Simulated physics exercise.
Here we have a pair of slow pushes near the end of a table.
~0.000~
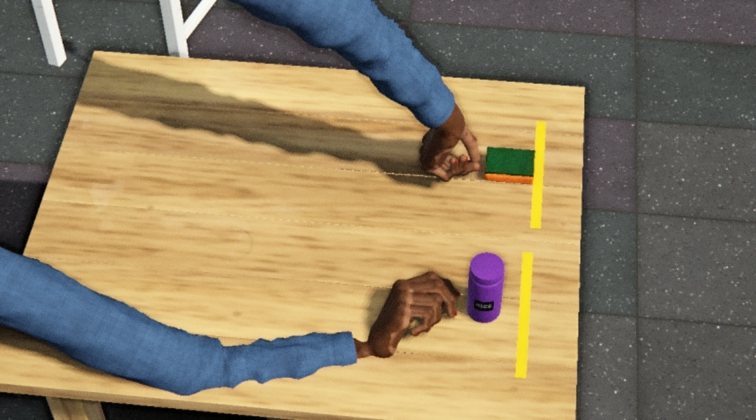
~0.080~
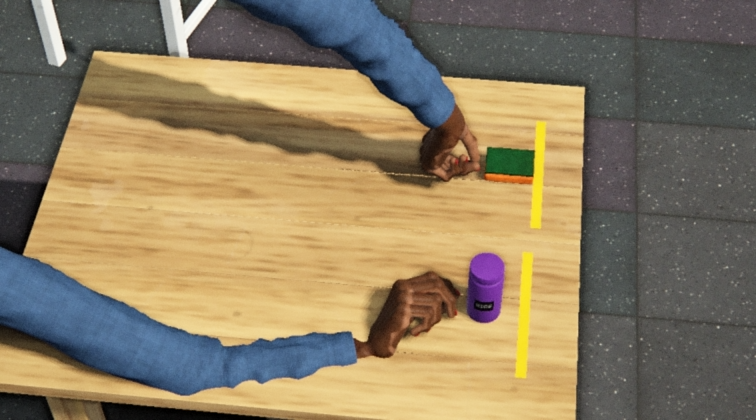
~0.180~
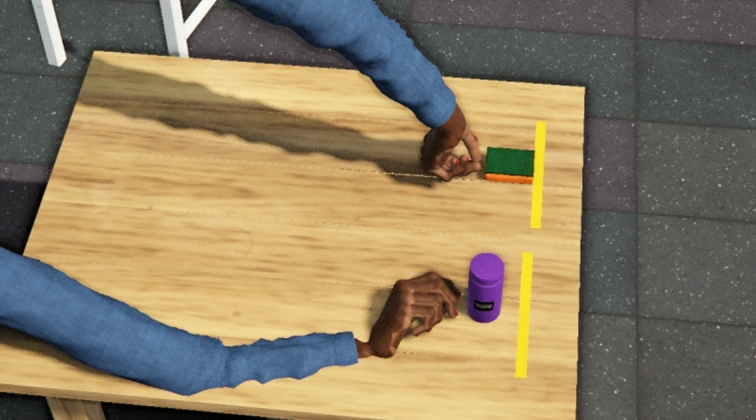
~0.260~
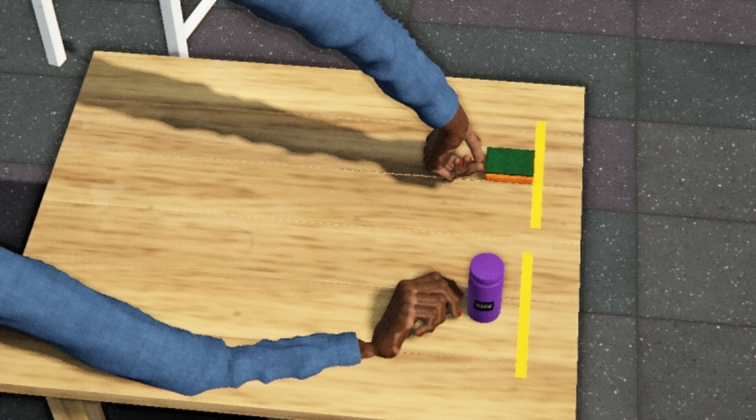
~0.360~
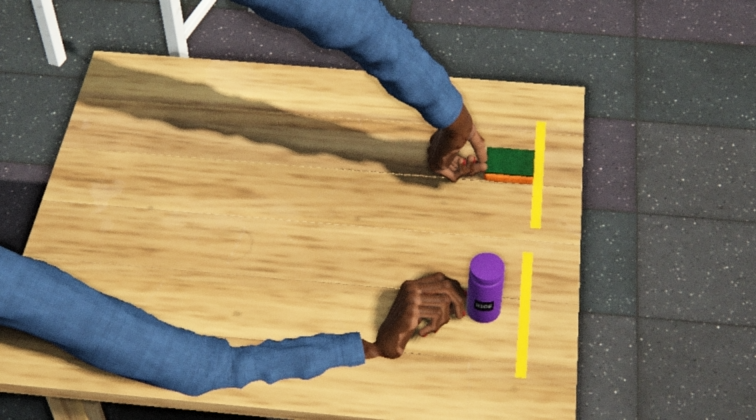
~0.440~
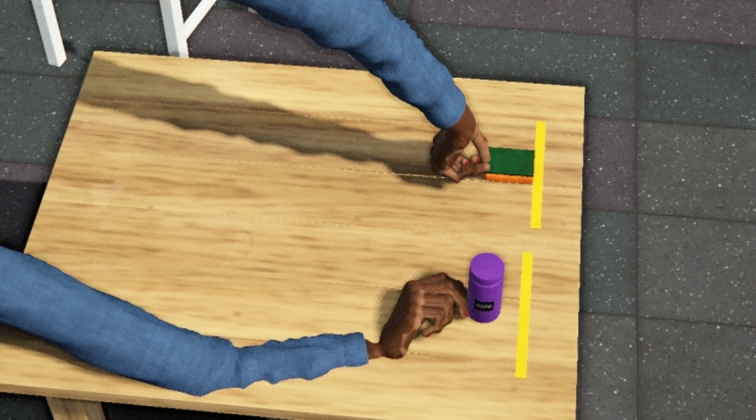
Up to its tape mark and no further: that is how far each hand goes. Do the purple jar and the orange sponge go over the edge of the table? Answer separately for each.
The purple jar: No, it stays; the orange sponge: No, it stays.
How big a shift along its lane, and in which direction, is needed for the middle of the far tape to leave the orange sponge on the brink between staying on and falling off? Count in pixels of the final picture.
Shift it right by 16 pixels.
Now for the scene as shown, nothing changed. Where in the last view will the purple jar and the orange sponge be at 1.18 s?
My best guess is around (513, 291) for the first and (535, 168) for the second.
After 1.18 s, purple jar displaced about its own width near (513, 291); orange sponge displaced a little near (535, 168).
In the end (2.7 s), the purple jar remains on top, near (550, 294); the orange sponge remains on top, near (569, 171).
